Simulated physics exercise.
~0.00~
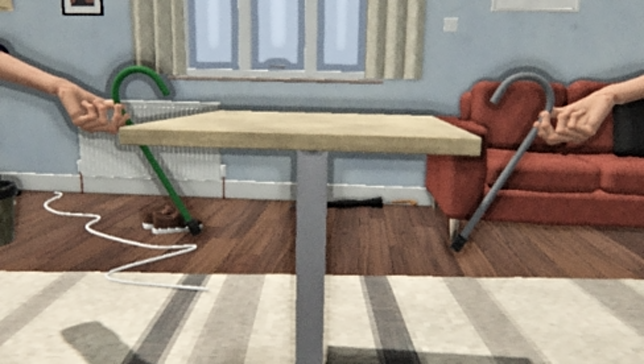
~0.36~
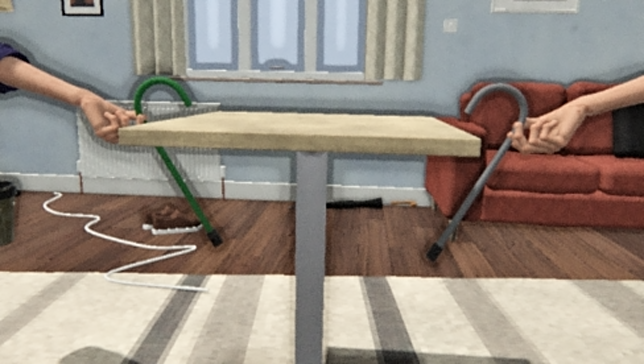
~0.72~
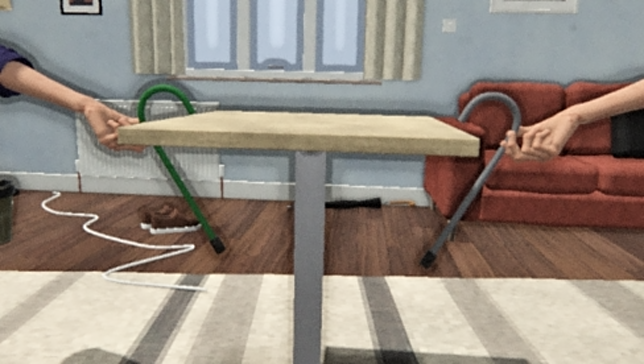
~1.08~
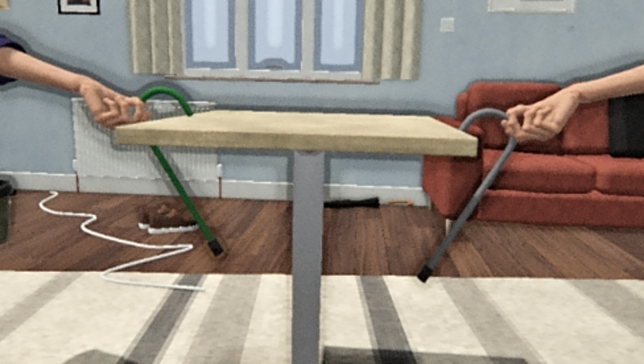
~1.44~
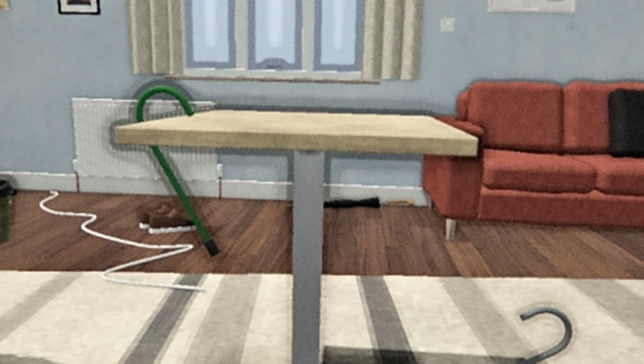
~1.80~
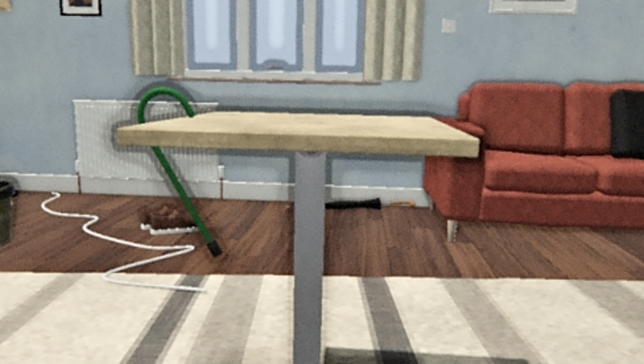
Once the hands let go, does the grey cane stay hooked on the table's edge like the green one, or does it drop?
The grey cane drops past the right edge of the table, while the green cane stays hooked in place on the left.
